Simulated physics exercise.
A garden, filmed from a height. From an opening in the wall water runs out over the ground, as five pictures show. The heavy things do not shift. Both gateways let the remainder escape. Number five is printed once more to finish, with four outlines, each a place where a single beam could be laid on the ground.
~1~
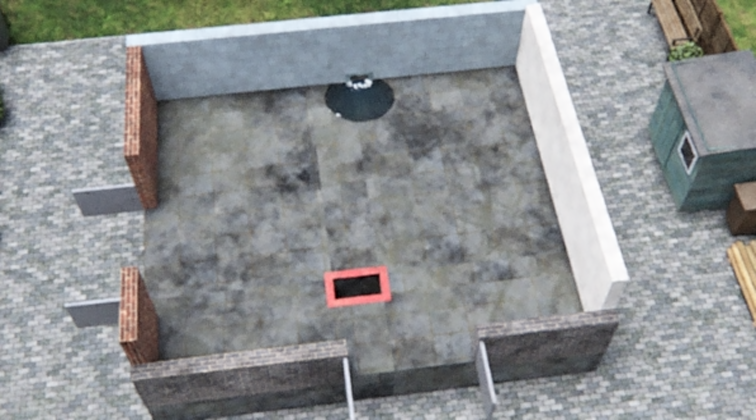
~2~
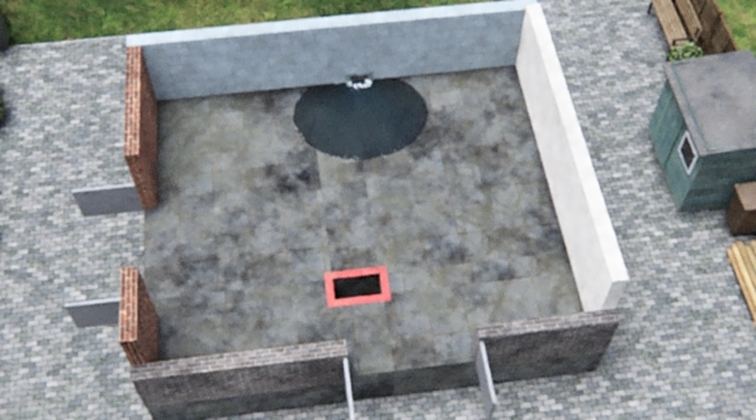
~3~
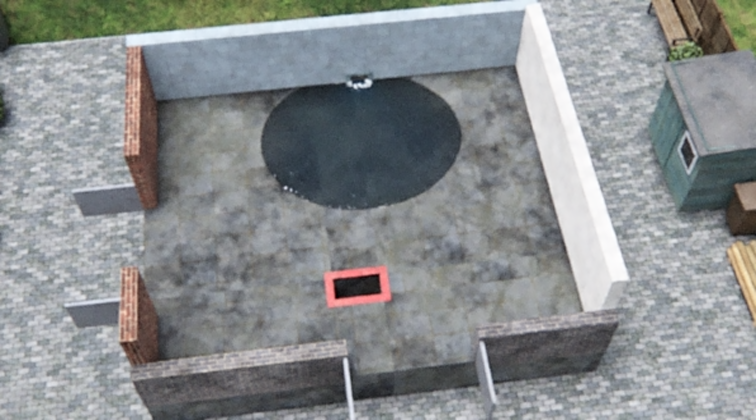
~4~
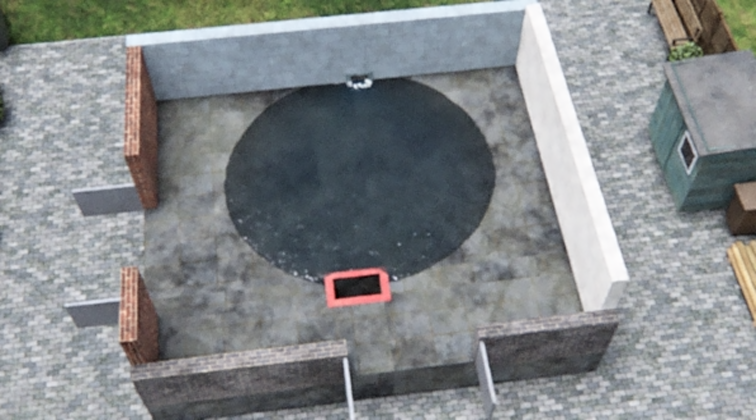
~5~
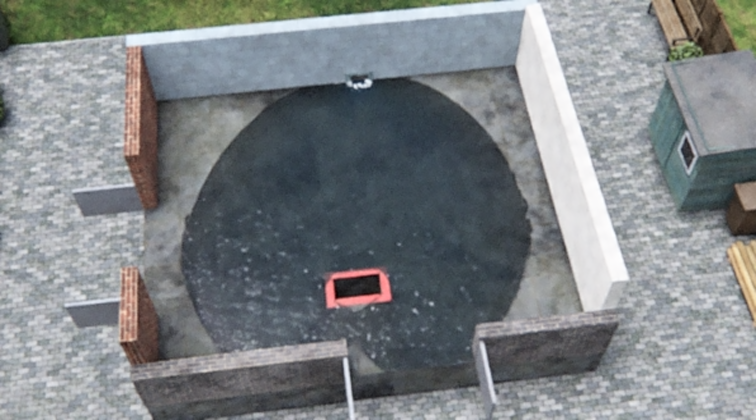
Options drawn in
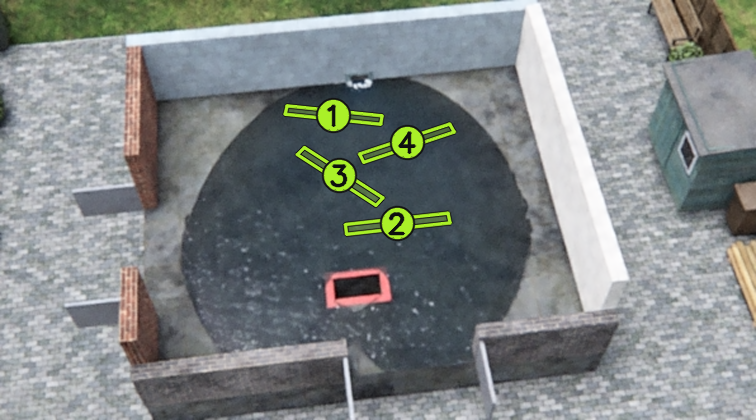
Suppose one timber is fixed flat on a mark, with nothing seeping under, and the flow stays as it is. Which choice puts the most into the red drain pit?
Choose 4.
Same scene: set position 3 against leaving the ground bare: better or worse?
It is worse.
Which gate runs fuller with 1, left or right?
More leaves on the right.
On the marked copy, 1 from (286, 110) to (381, 120); 2 from (346, 229) to (449, 217); 3 from (300, 151) to (379, 201); 4 from (361, 158) to (451, 128).
Choosing 1, about 8 % of the stream goes into the red drain pit, about 89 % out by the gates.
Choosing 2, about 10 % of the stream goes into the red drain pit, about 90 % out by the gates.
Choosing 3, about 9 % of the stream goes into the red drain pit, about 88 % out by the gates.
Choosing 4, about 17 % of the stream goes into the red drain pit, about 83 % out by the gates.
